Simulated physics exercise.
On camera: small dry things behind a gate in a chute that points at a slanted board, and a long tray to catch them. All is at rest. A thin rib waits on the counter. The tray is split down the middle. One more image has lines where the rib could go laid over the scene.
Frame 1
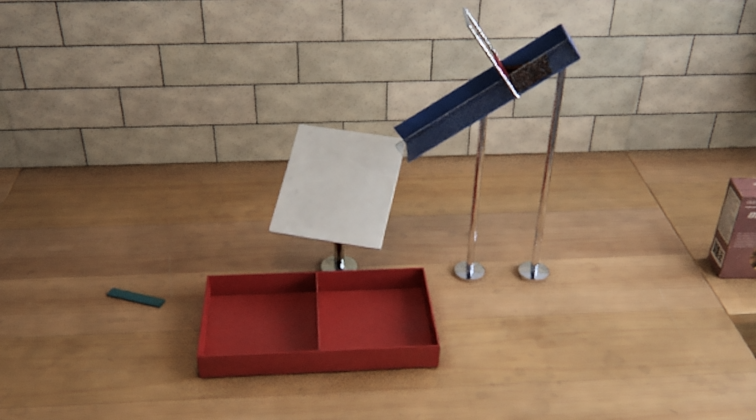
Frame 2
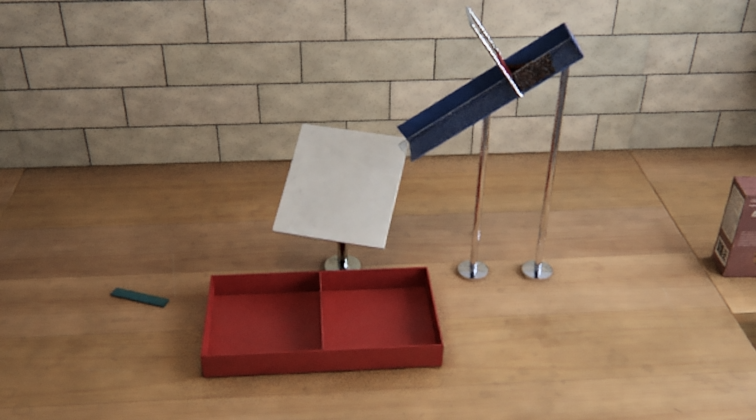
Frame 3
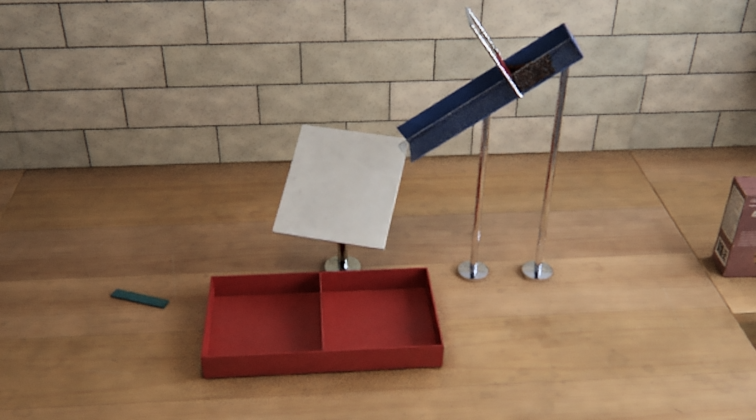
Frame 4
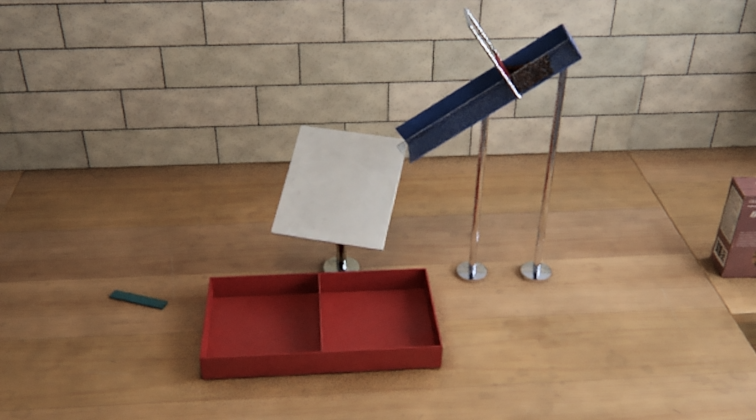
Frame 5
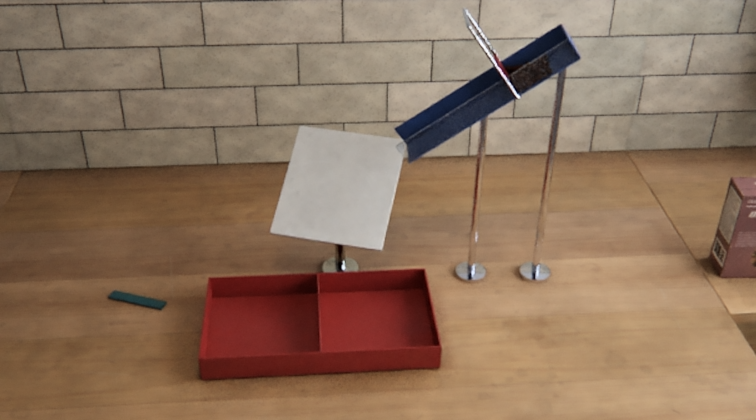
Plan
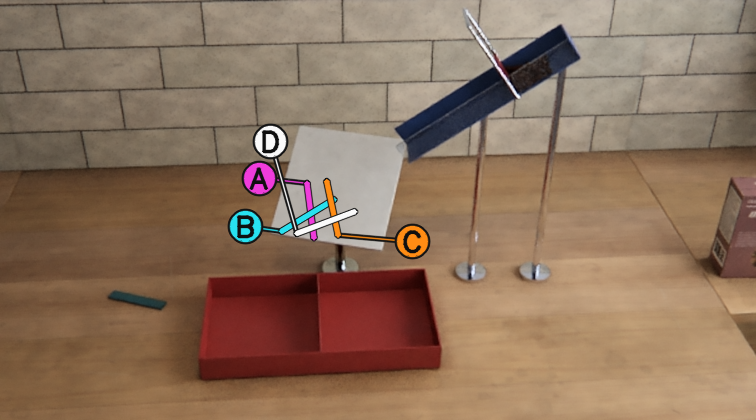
Nothing moves apart from a very slight shift of the whole view. A blue chute on two metal stands slopes down leftward toward a tilted white board, with small dark pieces behind its closed gate. Below sits a divided red tray, with a thin green strip lying to its left.
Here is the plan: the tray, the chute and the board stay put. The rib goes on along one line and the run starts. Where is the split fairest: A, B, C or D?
The answer is line A.
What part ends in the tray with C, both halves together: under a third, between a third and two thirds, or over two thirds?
It is over two thirds.
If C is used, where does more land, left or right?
The right half.
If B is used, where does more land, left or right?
More lands on the left.
On the marked copy, line A from (306, 183) to (313, 237); line B from (333, 199) to (281, 231); line C from (326, 181) to (338, 235); line D from (354, 211) to (296, 233).
If A is chosen, of what is caught, roughly a third in the left half, roughly two thirds in the right.
If B is chosen, of what is caught, the larger part in the left half, about a tenth in the right.
If C is chosen, of what is caught, about a tenth in the left half, almost all in the right.
If D is chosen, of what is caught, the larger part in the left half, about a tenth in the right.
